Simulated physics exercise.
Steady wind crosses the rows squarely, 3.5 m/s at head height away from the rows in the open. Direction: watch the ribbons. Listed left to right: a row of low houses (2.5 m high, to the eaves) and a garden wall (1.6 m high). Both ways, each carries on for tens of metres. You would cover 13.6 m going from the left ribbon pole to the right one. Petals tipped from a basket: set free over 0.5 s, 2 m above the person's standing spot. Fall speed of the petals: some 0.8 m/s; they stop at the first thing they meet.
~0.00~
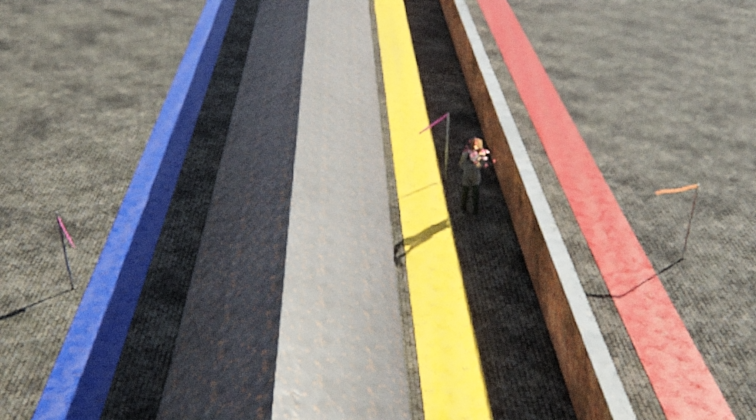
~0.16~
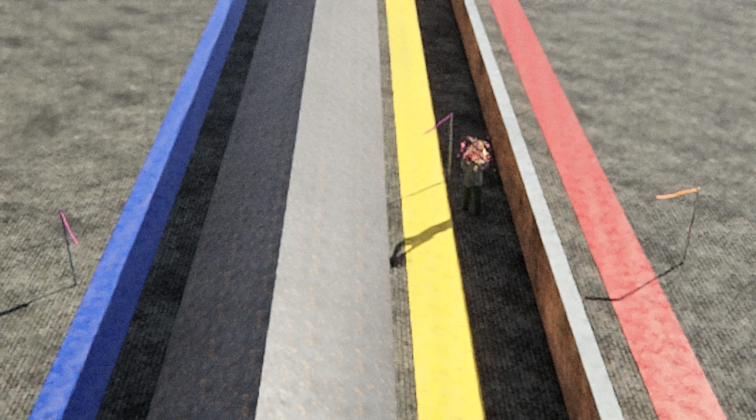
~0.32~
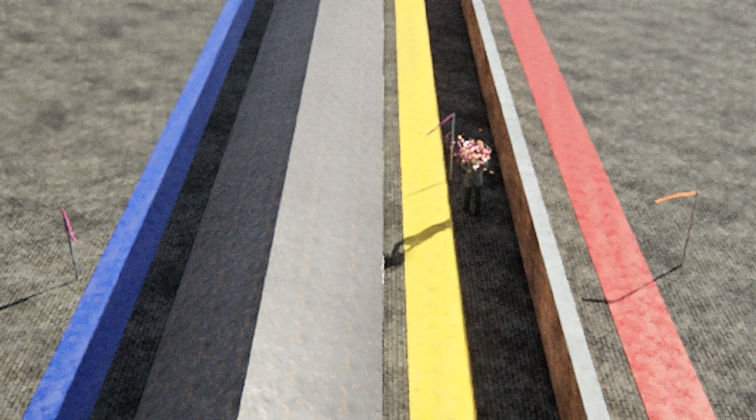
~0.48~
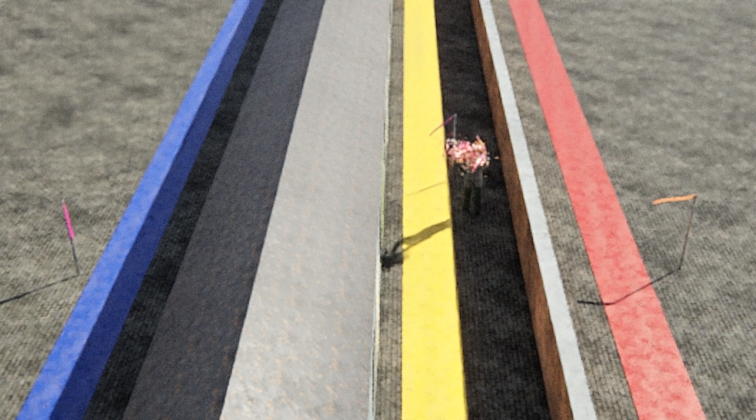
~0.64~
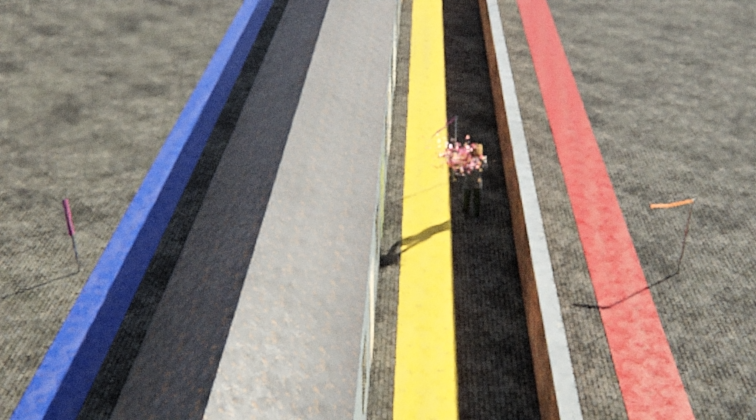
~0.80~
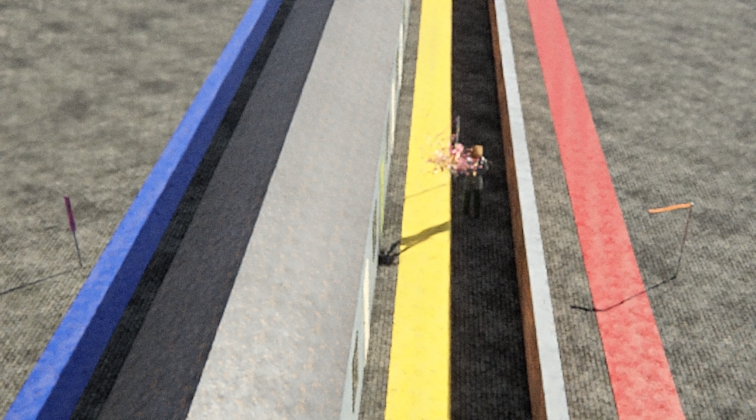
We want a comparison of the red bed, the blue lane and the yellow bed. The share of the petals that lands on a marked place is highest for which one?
The highest share goes to yellow.
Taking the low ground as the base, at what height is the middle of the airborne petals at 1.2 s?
The middle is at about 1.8 m above the low ground.
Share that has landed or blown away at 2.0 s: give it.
Estimate: Some 3 % no longer in the air.
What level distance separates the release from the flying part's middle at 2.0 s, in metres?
That comes to around 1.0 m.
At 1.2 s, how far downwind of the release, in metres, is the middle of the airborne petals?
1.0 metres.
After 1.2 s, 100 % is in the air or yet to come; 0 % lies on the yellow bed, 0 % on the red bed and 0 % on the blue lane; the middle of what still flies is 1.7 m above the low ground, near (433, 166).
After 2.0 s, 97 % is in the air or yet to come; 1 % lies on the yellow bed, 0 % on the red bed and 0 % on the blue lane; the middle of what still flies is 0.8 m above the low ground, near (424, 201).
After 3.5 s, 18 % is in the air or yet to come; 29 % lies on the yellow bed, 0 % on the red bed and 0 % on the blue lane; the middle of what still flies is 0.3 m above the low ground, near (482, 223).
After 8.0 s, 0 % is in the air or yet to come; 29 % lies on the yellow bed, 0 % on the red bed and 0 % on the blue lane.
After 45.0 s, 0 % is in the air or yet to come; 29 % lies on the yellow bed, 0 % on the red bed and 0 % on the blue lane.
